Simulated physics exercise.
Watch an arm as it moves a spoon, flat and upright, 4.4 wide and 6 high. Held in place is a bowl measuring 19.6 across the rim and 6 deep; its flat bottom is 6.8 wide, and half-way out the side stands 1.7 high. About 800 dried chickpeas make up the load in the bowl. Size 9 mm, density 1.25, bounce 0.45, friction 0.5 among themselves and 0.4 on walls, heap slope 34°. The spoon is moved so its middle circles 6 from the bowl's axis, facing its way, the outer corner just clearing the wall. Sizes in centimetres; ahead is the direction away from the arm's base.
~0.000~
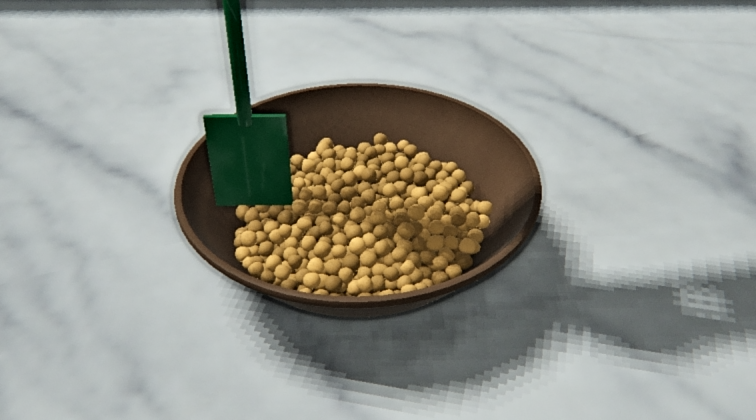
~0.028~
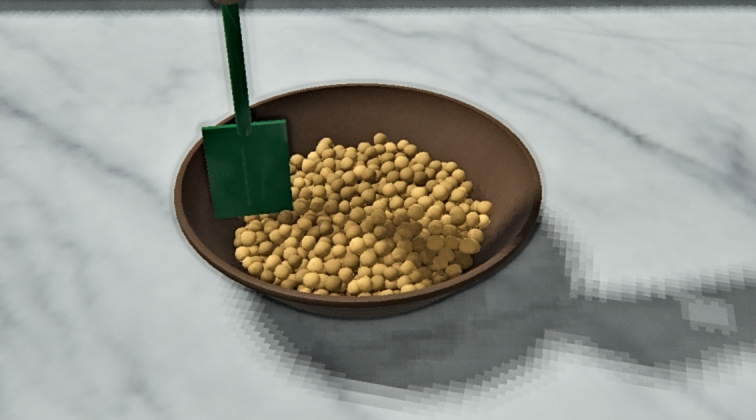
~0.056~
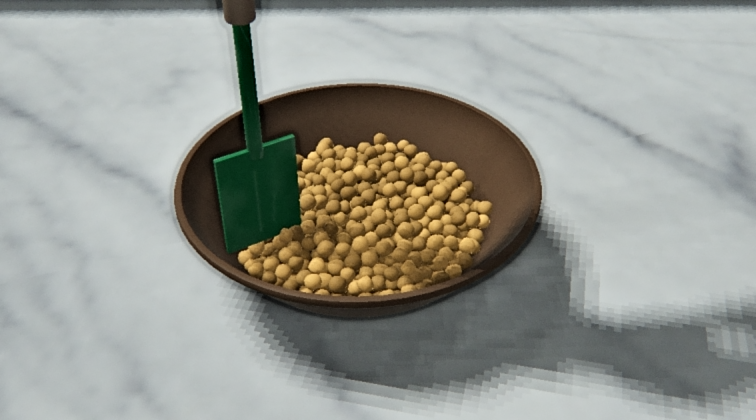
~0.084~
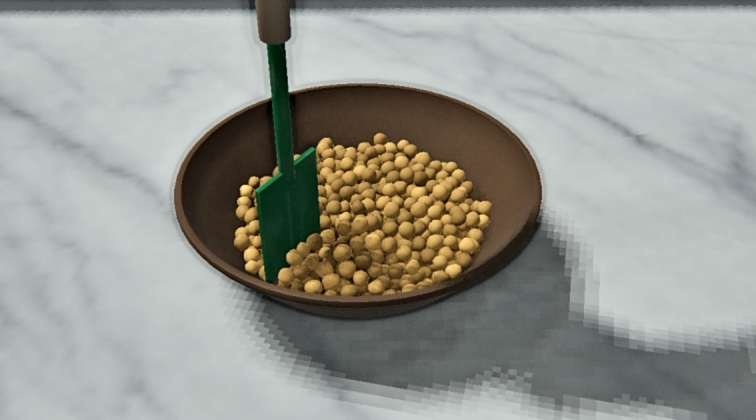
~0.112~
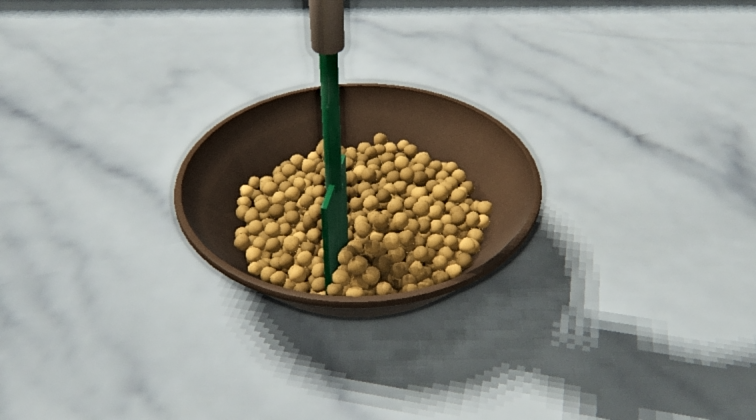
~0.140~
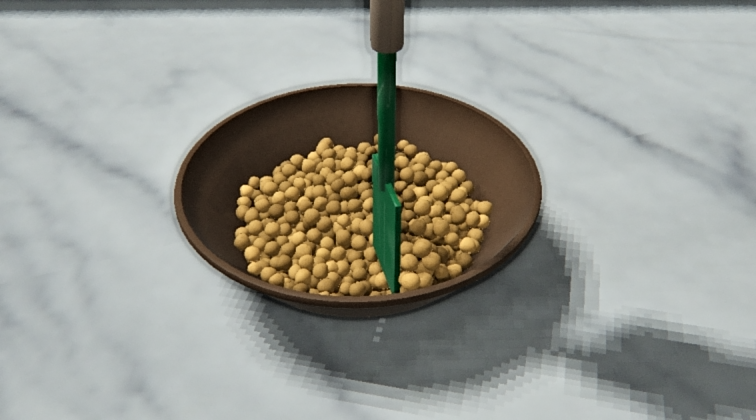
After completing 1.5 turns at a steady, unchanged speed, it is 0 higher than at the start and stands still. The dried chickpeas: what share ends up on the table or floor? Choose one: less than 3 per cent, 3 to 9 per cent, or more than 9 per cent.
The share is more than 9 per cent.
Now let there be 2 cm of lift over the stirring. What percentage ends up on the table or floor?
I'd put it at about 0 per cent.
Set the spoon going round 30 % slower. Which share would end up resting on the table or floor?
5 per cent.
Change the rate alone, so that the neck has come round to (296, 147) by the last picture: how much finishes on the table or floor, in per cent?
Roughly 5 percent of it.
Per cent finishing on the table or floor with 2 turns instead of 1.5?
15 %.
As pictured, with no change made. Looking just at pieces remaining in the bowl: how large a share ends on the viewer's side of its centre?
50 %.
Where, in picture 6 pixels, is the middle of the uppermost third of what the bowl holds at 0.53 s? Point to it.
Around (355, 219).
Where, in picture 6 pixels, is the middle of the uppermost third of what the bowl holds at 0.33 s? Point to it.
The top third is centred near (347, 192) in the last picture.
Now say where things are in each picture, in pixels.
In the first frame, the spoon neck at (242, 91), 0° round; upper third of the load around (361, 208), from x 240 to 485, top at y 140; 795 in the bowl.
In the second frame, the spoon neck at (241, 100), 9° round; upper third of the load around (361, 208), from x 240 to 485, top at y 140.
In the third frame, the spoon neck at (252, 123), 31° round; upper third of the load around (361, 208), from x 240 to 485, top at y 140.
In the fourth frame, the spoon neck at (284, 143), 55° round; upper third of the load around (364, 208), from x 240 to 485, top at y 140.
In the fifth frame, the spoon neck at (333, 154), 79° round; upper third of the load around (371, 208), from x 240 to 485, top at y 140.
In the sixth frame, the spoon neck at (386, 153), 104° round; upper third of the load around (384, 208), from x 240 to 485, top at y 140; 795 in the bowl.
After 0.33 s, 271° round, highest piece 11 above the table; 759 in the bowl, 12 on the table or floor, 24 in flight or on the tool.
After 0.53 s, 79° round, highest piece 9 above the table; 714 in the bowl, 63 on the table or floor, 18 in flight or on the tool.
After 0.82 s, 180° round, highest piece 5 above the table; 699 in the bowl, 96 on the table or floor.
After 1.52 s, 180° round, highest piece 5 above the table; 699 in the bowl, 96 on the table or floor.
In the end, 699 in the bowl, 96 on the table or floor. That is 12 % on the table or floor.
